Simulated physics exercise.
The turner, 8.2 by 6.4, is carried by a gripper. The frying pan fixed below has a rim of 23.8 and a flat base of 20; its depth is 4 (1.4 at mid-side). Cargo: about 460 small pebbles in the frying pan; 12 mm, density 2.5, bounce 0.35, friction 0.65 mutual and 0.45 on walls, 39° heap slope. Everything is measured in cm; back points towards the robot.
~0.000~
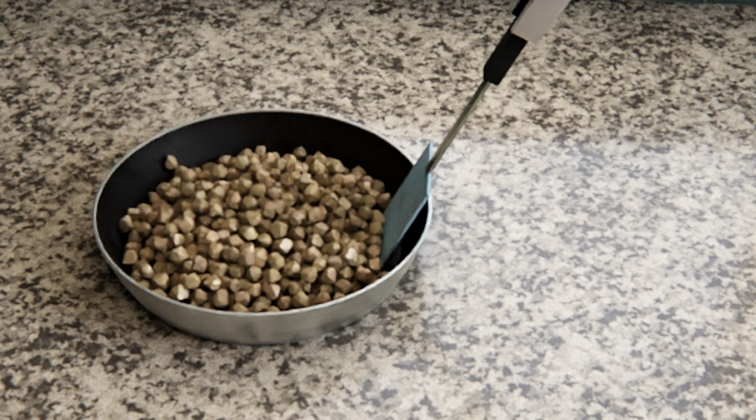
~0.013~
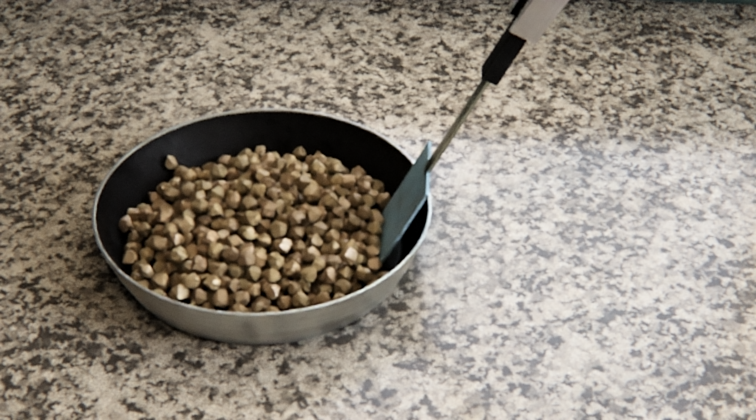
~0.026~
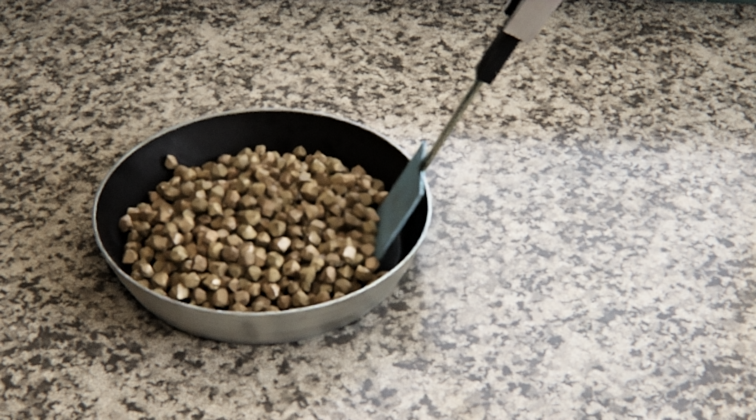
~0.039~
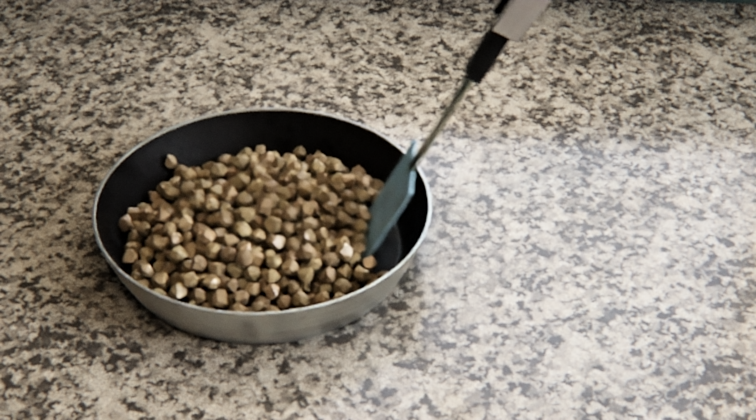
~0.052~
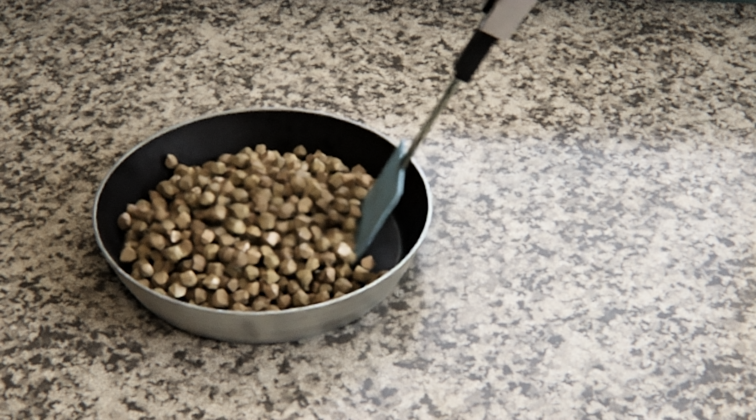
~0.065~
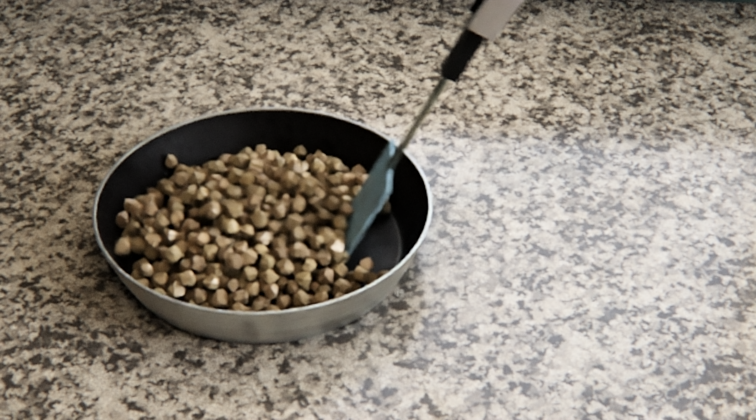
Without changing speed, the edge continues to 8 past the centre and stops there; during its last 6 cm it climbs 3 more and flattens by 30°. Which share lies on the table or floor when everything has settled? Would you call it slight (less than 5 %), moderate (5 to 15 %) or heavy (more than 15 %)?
I would call it moderate, 5 to 15 %.
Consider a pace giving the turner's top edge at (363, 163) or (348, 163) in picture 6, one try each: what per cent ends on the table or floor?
I'd estimate close to 20 and 25 in a hundred.
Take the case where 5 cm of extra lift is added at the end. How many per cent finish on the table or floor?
10 %.
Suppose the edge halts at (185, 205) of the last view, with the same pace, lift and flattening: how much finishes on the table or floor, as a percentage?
Roughly 5 per cent.
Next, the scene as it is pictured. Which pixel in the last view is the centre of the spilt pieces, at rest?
The centre sits at roughly (56, 242).
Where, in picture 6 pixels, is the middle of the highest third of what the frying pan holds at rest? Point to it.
Somewhere around (152, 204) in the last picture.
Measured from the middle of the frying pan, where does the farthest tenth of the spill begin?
20 centimetres, give or take.
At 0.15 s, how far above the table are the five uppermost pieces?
Roughly 5 centimetres.
After 0.15 s, sloping 64°, highest piece 5 above the table; 465 in the frying pan.
After 0.23 s, sloping 52°, highest piece 6 above the table; 464 in the frying pan, 1 on the blade or in flight.
After 0.47 s, sloping 34°, highest piece 6 above the table; 424 in the frying pan, 38 on the table or floor, 3 on the blade or in flight.
After 1.52 s, sloping 34°, highest piece 6 above the table; 424 in the frying pan, 41 on the table or floor.
At rest, 424 in the frying pan, 41 on the table or floor. That is 9 % on the table or floor.
